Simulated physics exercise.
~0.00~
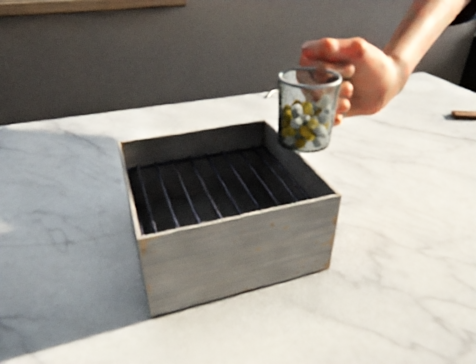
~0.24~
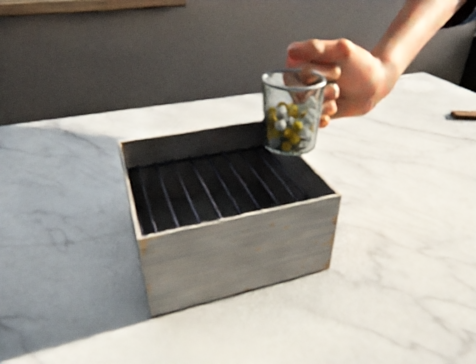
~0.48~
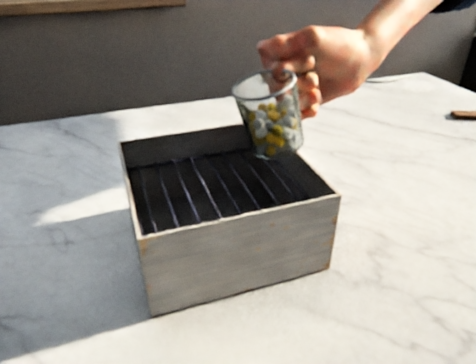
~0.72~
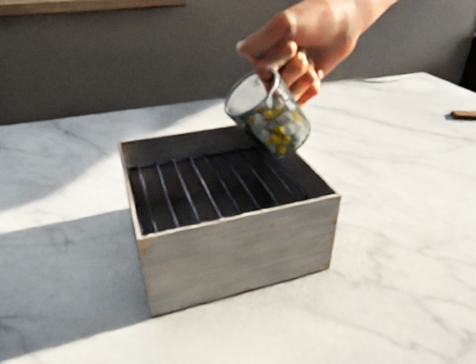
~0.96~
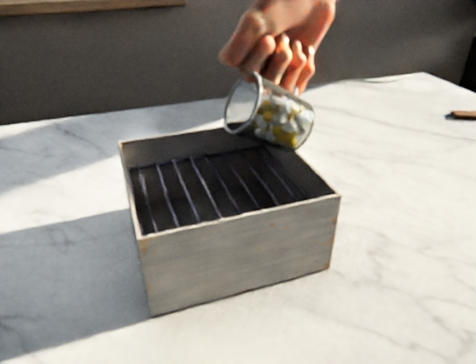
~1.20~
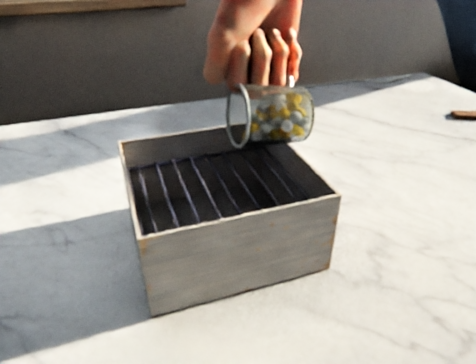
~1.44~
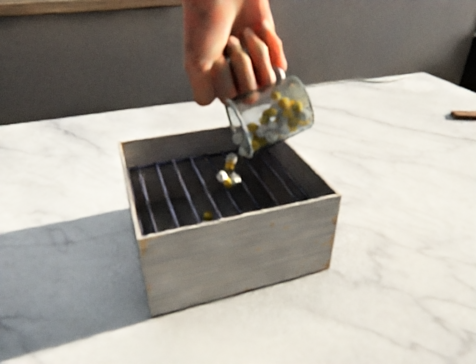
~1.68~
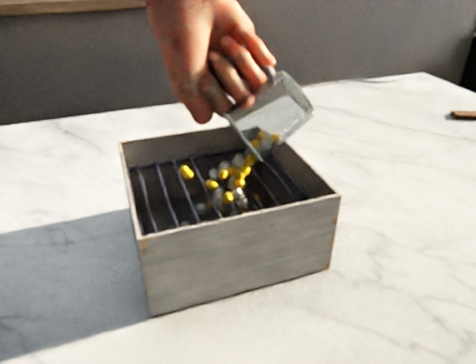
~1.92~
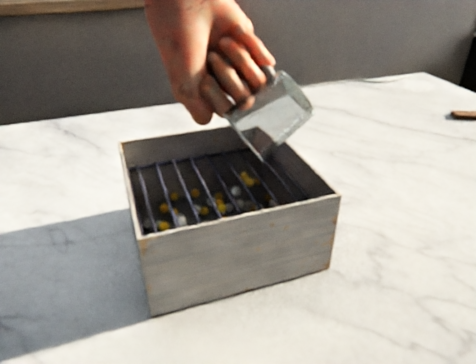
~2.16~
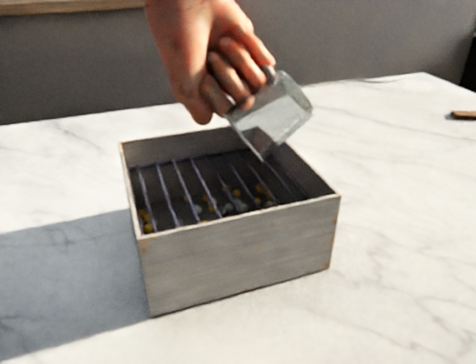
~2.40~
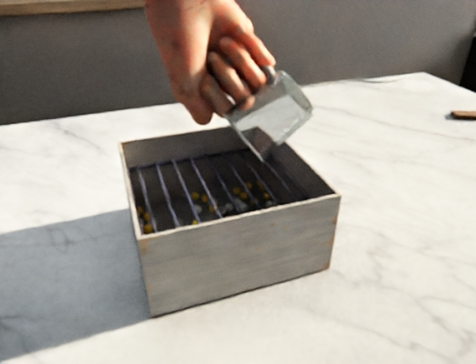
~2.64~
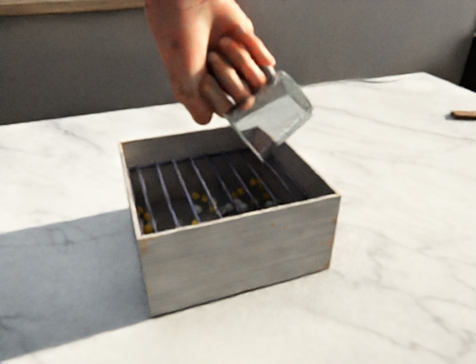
On a white marble tabletop against a dark grey wall, seen from slightly above by a still camera, sits a grey open-topped box with a row of thin wires strung across its dark inside. A hand reaches in from the upper right, holding a clear cup of small yellow and white pieces. The hand carries the cup left over the box and tips it onto its side. As the cup tilts further, the pieces tumble out onto the wires. They drop through the gaps, and at the end all lie below the wires while the hand holds the emptied cup upturned above.
